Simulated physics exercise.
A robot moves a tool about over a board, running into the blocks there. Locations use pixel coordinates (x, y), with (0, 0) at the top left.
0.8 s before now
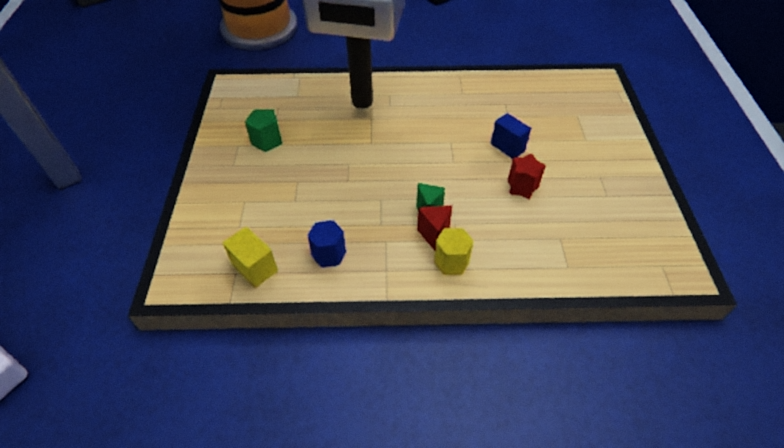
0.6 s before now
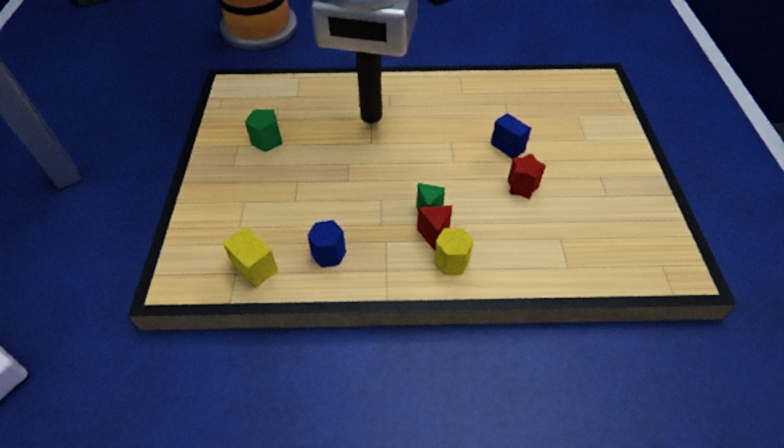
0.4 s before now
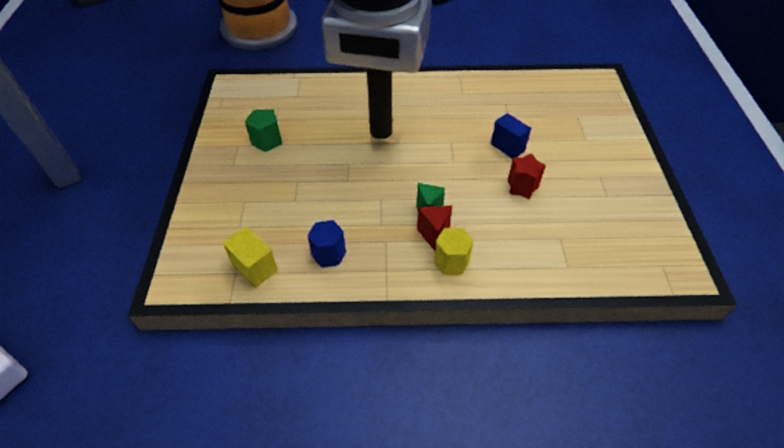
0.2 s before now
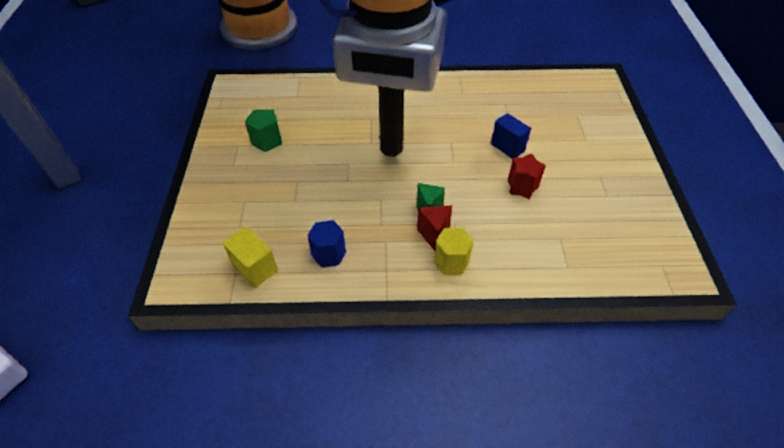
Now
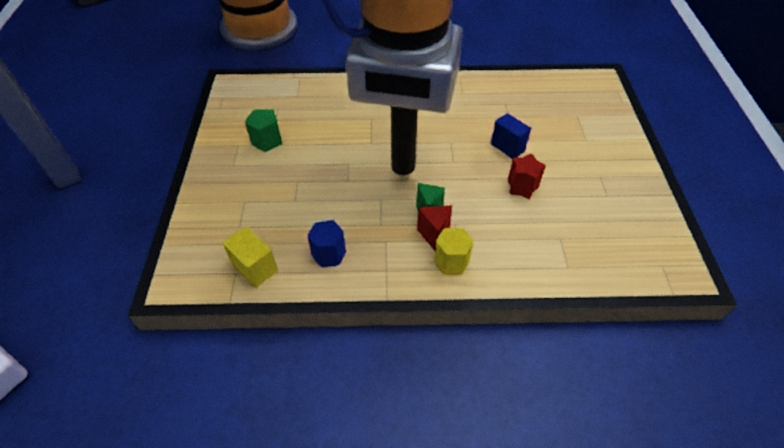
We see a robot arm with a dark rod above a wooden board of scattered red, green, blue and yellow blocks; the rod moves steadily toward the viewer and slightly right, nearing the small green triangle, while the blocks stay still.
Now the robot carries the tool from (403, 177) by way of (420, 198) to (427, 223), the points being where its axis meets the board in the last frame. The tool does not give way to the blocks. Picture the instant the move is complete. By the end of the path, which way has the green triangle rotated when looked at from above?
The block spins anticlockwise.
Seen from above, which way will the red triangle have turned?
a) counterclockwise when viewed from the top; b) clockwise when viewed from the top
b (clockwise when viewed from the top)
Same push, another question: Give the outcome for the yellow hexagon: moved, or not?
That block will leave its spot.
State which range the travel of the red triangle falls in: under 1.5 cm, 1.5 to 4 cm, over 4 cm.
Once the path ends, it will sit 1.5 to 4 cm from where it is now.
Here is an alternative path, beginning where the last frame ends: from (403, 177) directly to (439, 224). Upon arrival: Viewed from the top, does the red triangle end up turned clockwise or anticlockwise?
It ends up turned clockwise.
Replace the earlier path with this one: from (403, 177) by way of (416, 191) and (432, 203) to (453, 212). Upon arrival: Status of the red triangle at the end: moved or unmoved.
Shifted out of place.
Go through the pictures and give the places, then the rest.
In the first frame, tool tip (362, 103); block tops, green triangle (430, 191); red triangle (437, 214); yellow hexagon (455, 241).
In the second frame, tool (371, 117); blocks unchanged.
In the third frame, tool (381, 132); blocks unchanged.
In the fourth frame, tool (392, 149); blocks unchanged.
In the fifth frame, tool (403, 168); green triangle (430, 191); red triangle (437, 214); yellow hexagon (455, 241).
What follows on the original path. Halfway along, tool (421, 189); green triangle (432, 194).
At the end, tool (427, 214); green triangle (445, 215), turned 50° anticlockwise; red triangle (440, 230), turned 30° clockwise; yellow hexagon (458, 249), turned 25° anticlockwise.
